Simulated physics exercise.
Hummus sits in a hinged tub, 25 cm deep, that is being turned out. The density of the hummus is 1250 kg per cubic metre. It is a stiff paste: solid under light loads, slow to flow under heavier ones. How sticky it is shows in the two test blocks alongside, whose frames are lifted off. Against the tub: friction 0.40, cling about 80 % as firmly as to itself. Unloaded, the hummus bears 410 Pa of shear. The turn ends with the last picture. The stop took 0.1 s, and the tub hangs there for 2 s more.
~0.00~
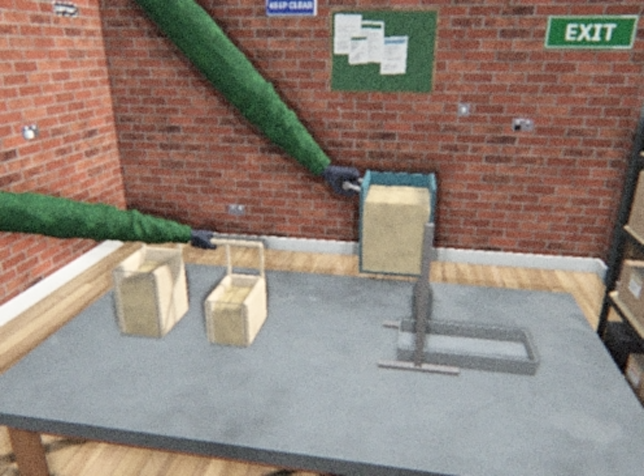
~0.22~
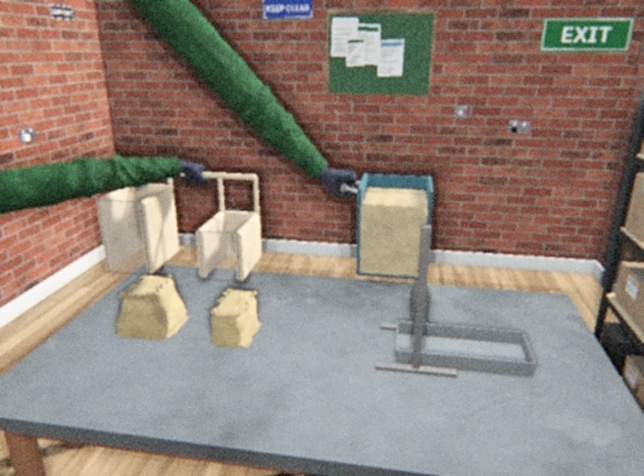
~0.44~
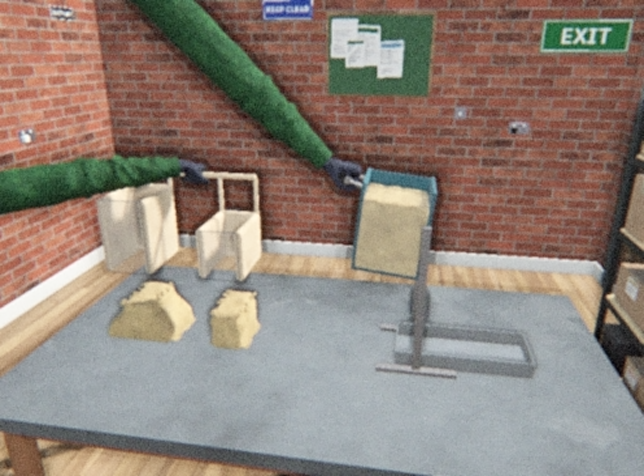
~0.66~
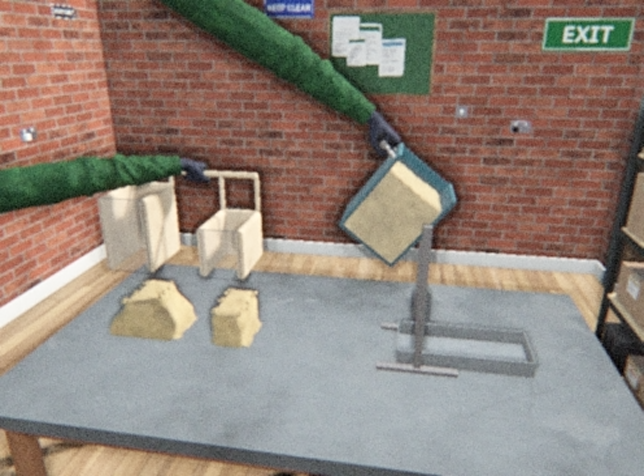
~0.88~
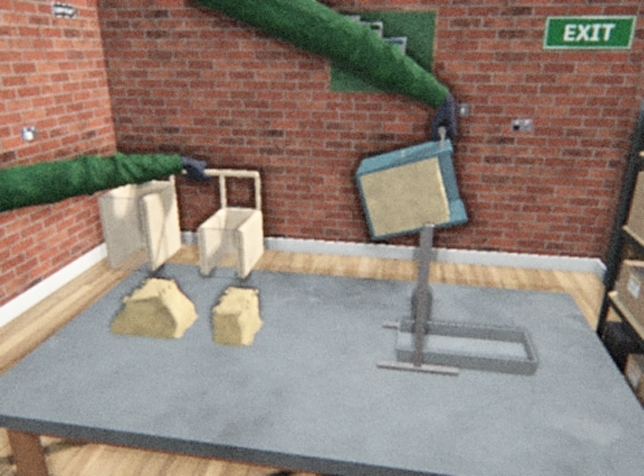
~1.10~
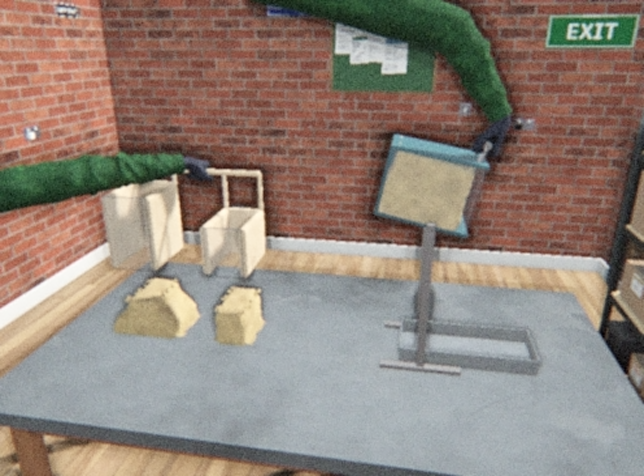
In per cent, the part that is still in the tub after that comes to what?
It comes to some 42 %.
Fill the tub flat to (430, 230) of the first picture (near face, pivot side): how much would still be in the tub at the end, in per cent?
In that case some 70 per cent.
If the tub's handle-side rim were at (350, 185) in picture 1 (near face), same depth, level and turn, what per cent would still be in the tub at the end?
Then about 35 %.
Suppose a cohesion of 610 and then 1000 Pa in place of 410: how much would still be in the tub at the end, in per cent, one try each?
In that order: 60 %, 100 %.
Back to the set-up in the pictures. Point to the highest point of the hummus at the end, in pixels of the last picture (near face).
Near (402, 195).
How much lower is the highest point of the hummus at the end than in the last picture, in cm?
About 11 cm.
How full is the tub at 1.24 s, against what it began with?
Some 90 per cent.
After 1.24 s, the tub is at 101 degrees and holds 90 %.
After 1.41 s, the tub is at 101 degrees and holds 60 %.
After 1.58 s, the tub is at 101 degrees and holds 45 %.
After 1.75 s, the tub is at 101 degrees and holds 42 %.
After 3.10 s, the tub is at 101 degrees and holds 42 %.
